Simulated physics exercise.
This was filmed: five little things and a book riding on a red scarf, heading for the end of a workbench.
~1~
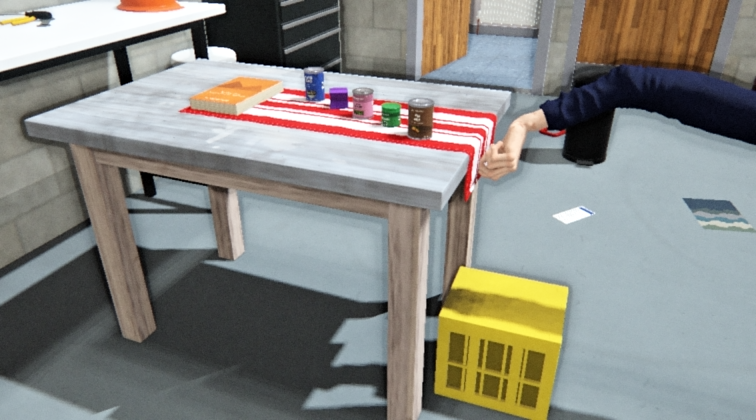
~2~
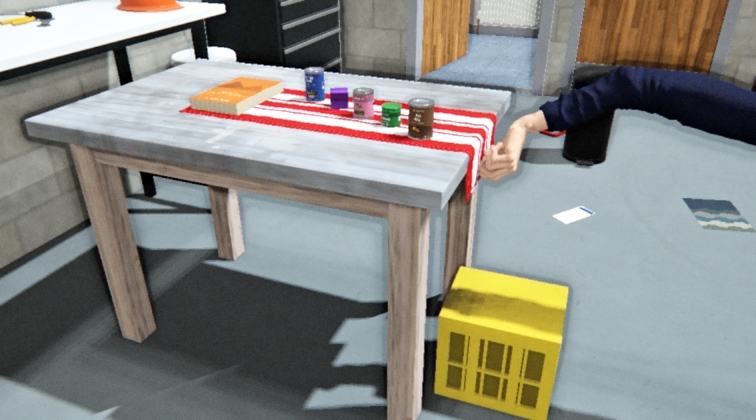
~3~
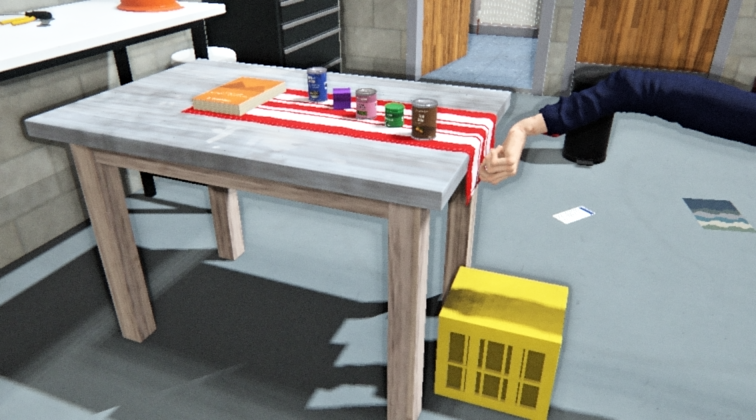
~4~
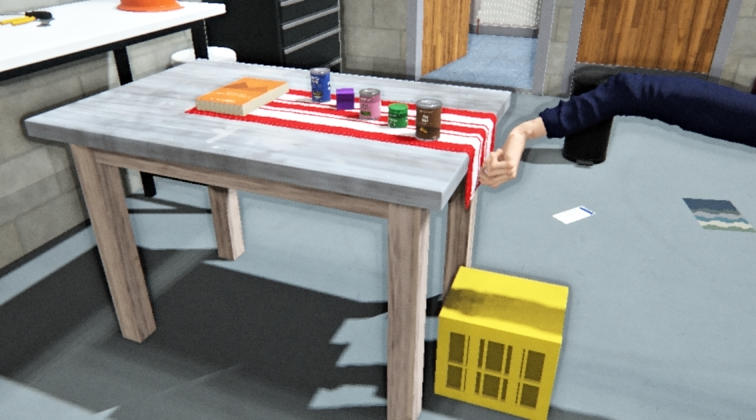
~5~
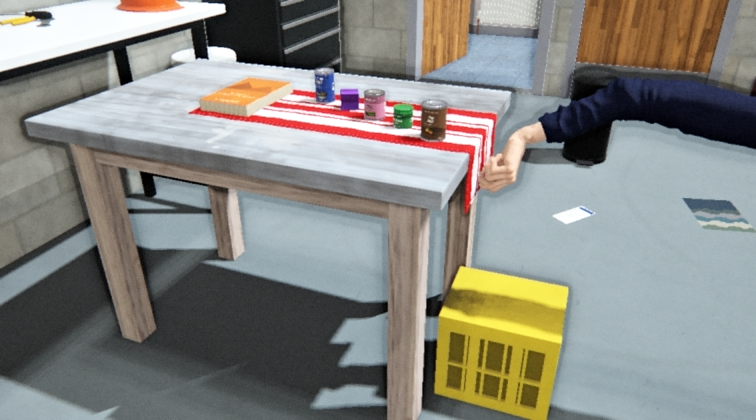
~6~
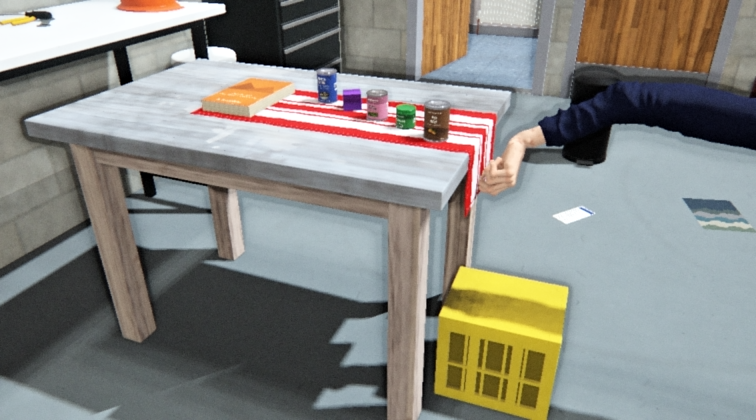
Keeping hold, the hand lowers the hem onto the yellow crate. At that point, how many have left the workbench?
Three.
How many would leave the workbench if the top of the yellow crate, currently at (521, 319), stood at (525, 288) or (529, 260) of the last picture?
You'd get 2 and then 1.
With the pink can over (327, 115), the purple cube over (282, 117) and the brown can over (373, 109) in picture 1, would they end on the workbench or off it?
Note: Pink can kept on top; purple cube kept on top; brown can lost.
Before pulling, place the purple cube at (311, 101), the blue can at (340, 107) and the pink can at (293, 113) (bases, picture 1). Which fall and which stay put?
The purple cube stays put; the blue can stays put; the pink can stays put.
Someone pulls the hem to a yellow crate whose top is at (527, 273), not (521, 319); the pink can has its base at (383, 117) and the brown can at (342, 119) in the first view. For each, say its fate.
Pink can stays, brown can stays.
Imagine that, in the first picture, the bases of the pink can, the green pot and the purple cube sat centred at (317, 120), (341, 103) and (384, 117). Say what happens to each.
The pink can will stay where it is, the green pot will stay where it is, the purple cube will end up off.
Soon after, hem near (477, 237); brown can gone.
Then, hem on the crate; brown can, green pot and pink can gone.
At rest, hem on the crate; brown can, green pot and pink can gone. Over the edge go three.
